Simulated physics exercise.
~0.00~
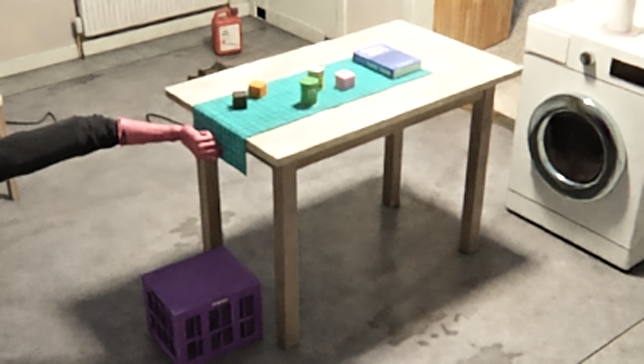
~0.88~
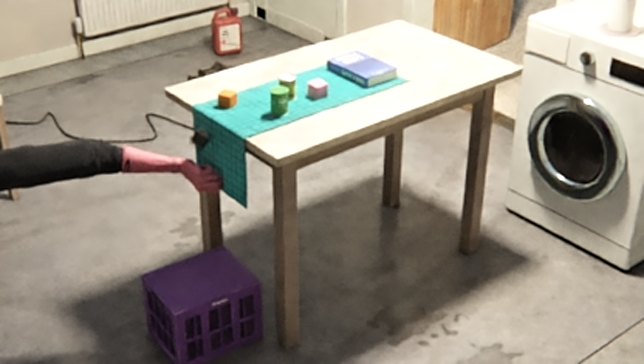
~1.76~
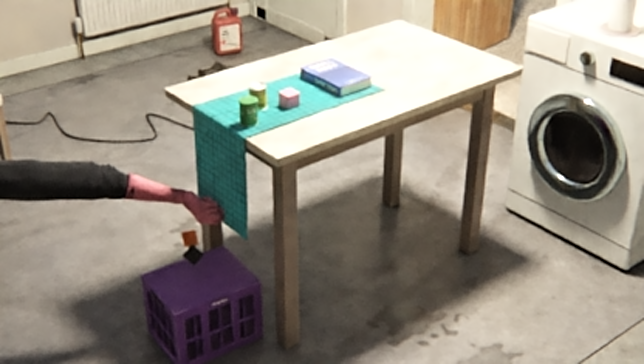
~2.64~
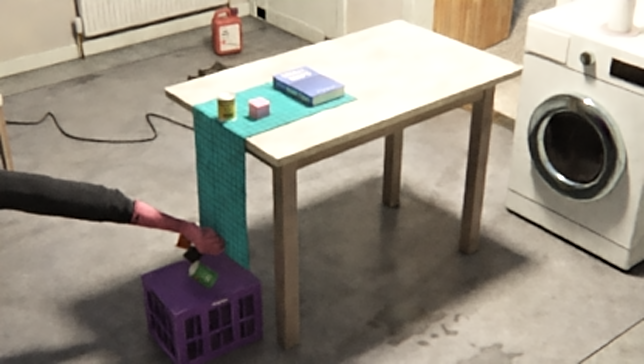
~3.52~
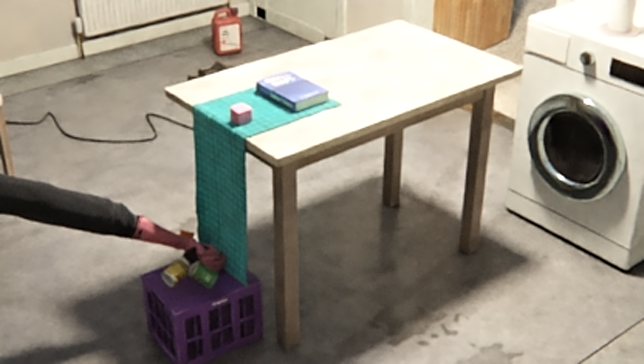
Laundry room table, a hand pulling a teal runner down, cubes then cans dropping onto a crate, pink cube and book remaining.
